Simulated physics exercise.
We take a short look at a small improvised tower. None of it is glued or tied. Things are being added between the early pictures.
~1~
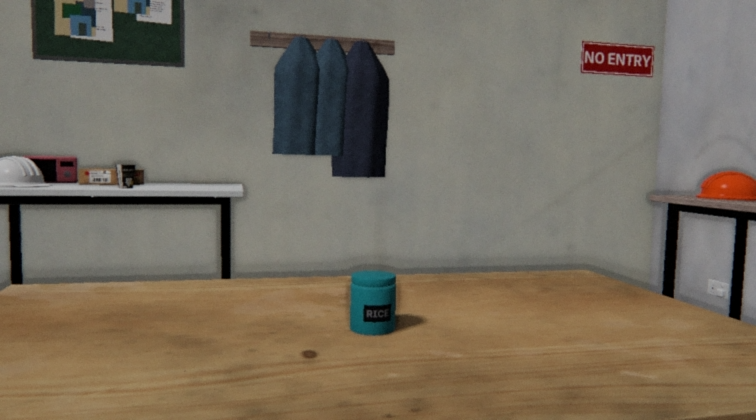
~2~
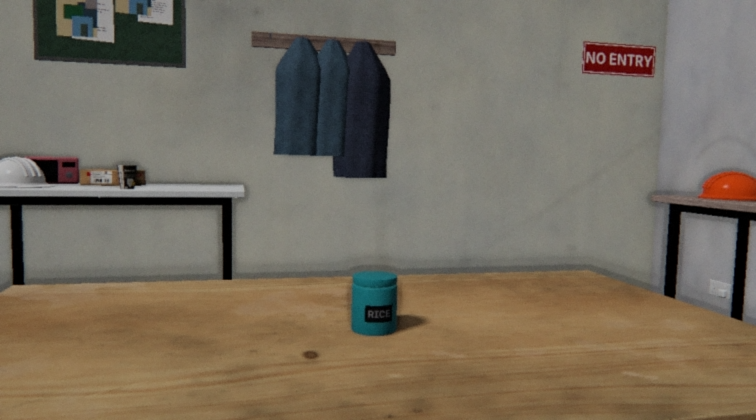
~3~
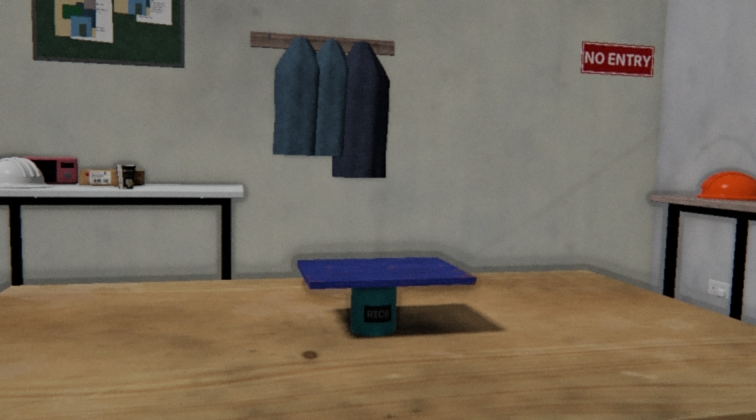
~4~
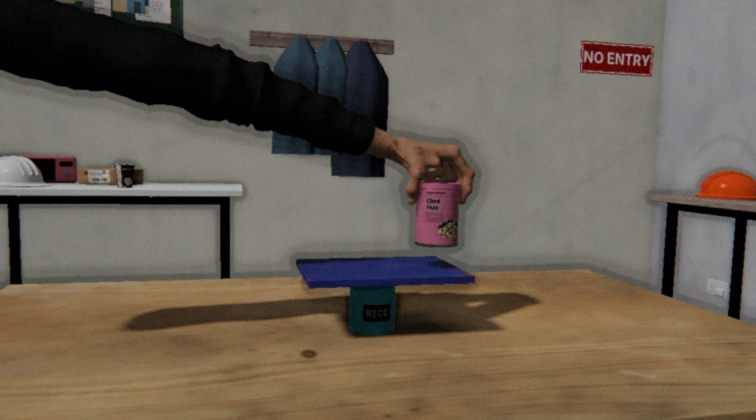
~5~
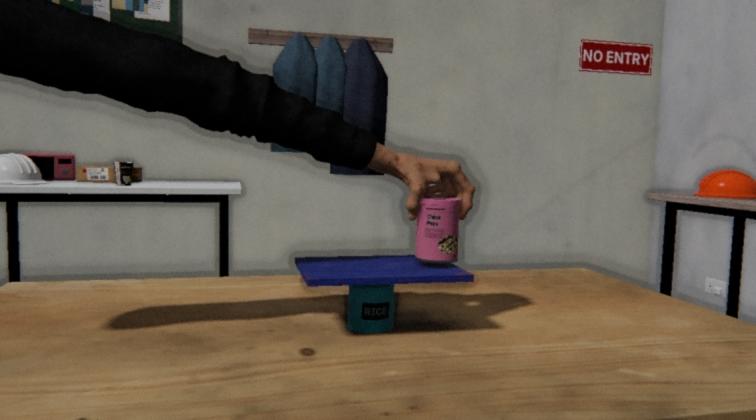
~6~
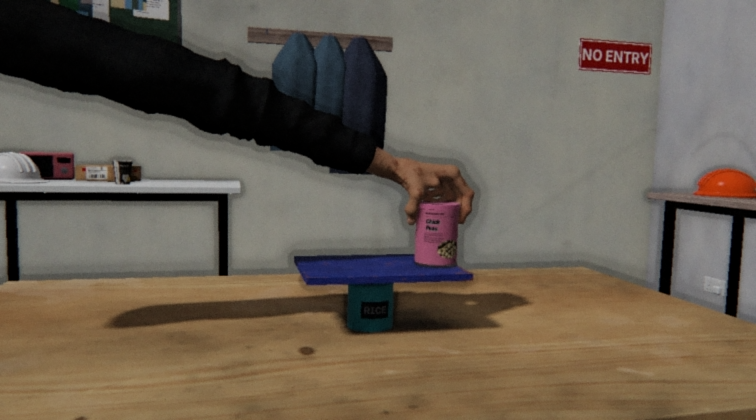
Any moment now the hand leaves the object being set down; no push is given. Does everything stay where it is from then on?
No, something drops.
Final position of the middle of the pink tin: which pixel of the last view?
The object winds up at approximately (539, 302).
Then, 0.30 s after the last picture, pink tin now fallen; blue board tipped 47° from how it was.
Then, 0.50 s after the last picture, blue board tipped 33° from how it was.
Then, 0.70 s after the last picture, blue board now fallen.
At rest, fallen, blue board and pink tin; turquoise jar in place. Seen from the same camera at the end, pink tin near (539, 302). The stack comes apart.
